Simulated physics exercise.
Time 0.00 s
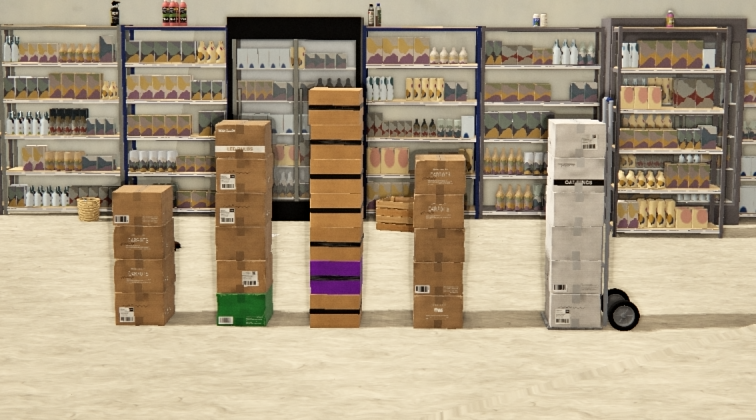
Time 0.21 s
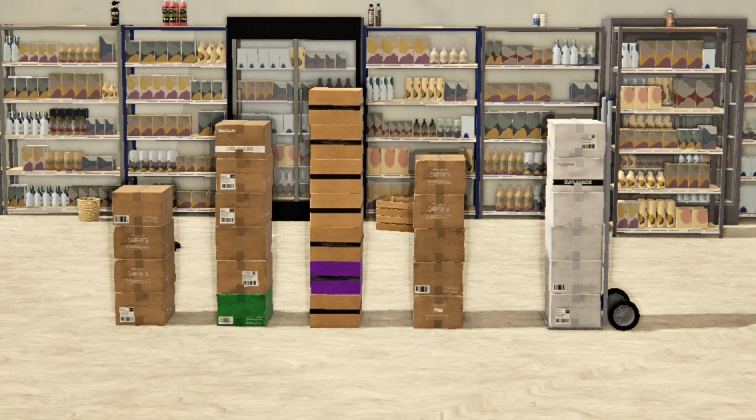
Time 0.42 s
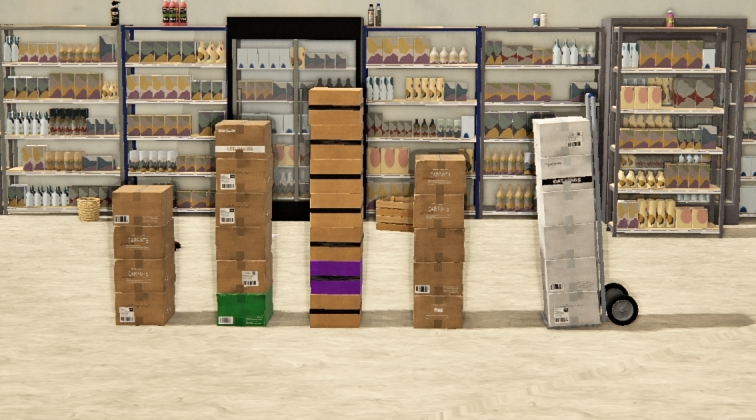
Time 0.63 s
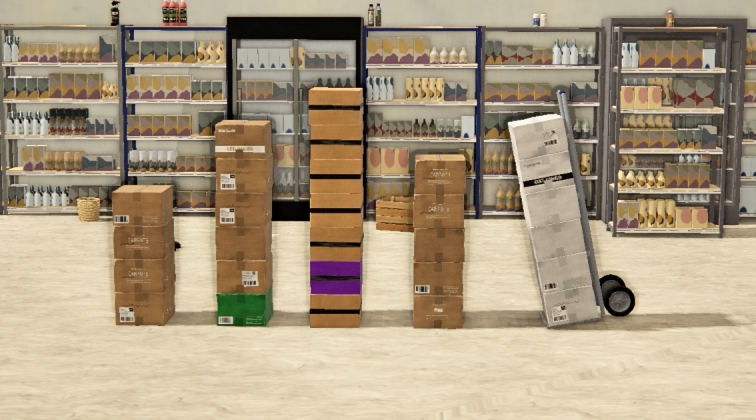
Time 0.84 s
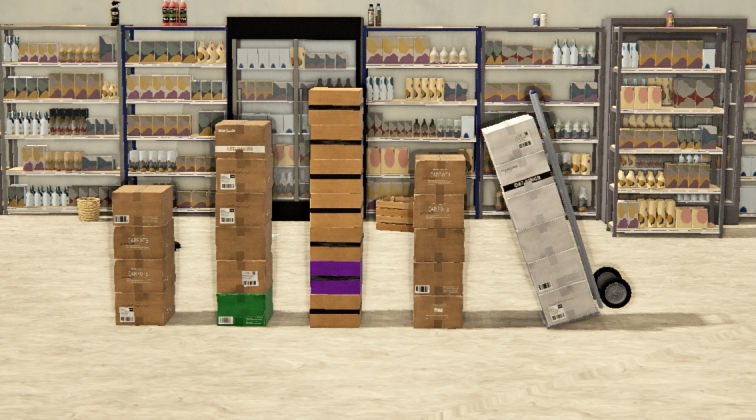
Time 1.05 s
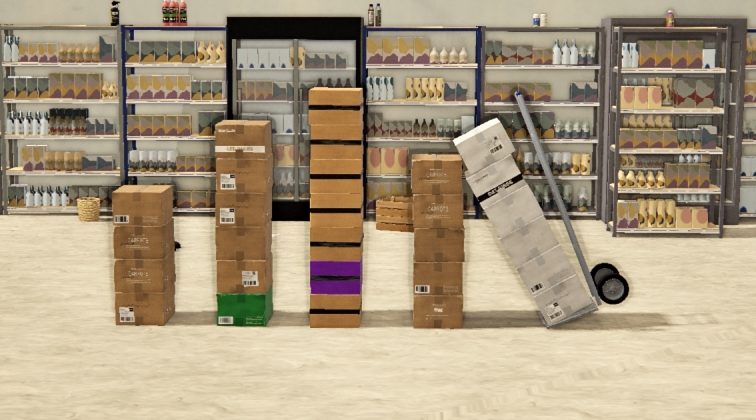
On a shop floor, a sack truck tilts left and its white carton stack leans over.
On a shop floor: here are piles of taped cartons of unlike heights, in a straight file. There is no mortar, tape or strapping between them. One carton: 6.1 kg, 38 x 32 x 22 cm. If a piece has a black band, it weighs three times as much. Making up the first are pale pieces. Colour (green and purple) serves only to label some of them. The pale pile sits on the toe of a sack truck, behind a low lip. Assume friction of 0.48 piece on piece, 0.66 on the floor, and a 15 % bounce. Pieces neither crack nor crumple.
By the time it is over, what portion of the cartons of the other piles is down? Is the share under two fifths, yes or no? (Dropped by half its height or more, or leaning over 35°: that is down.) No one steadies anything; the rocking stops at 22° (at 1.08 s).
Yes, it is under two fifths.
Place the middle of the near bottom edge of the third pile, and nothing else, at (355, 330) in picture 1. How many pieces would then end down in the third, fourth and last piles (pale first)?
Third 0; fourth 0; last 0.
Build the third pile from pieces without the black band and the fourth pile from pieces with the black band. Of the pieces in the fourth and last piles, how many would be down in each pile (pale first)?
Down count - fourth 0, last 0.
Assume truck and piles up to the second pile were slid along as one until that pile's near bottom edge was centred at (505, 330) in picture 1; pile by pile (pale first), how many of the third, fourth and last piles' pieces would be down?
Down per pile: Third 0, fourth 0, last 0.
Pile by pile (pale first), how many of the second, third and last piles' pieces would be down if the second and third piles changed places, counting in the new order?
Count of fallen pieces - second: 0; third: 0; last: 0.
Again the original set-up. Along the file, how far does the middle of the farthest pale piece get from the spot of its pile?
I'd put it at close to 90 cm.
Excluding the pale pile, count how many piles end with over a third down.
The answer is 0.
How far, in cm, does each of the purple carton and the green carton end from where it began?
Purple ends up some 0 cm away; green ends up some 0 cm away.
By 1.24 s, 4 of the pale pile down; none of the 22 other cartons down, 3 disturbed.
By 1.56 s, 6 of the pale pile down; none of the 22 other cartons down, 5 disturbed.
When it is over (2.1 s), 6 of the pale pile down; none of the 22 other cartons down, 5 disturbed; purple carton unmoved; green carton unmoved. That is 0 per cent. In pixels of the last frame, middles, purple carton near (337, 272), green carton near (245, 304).
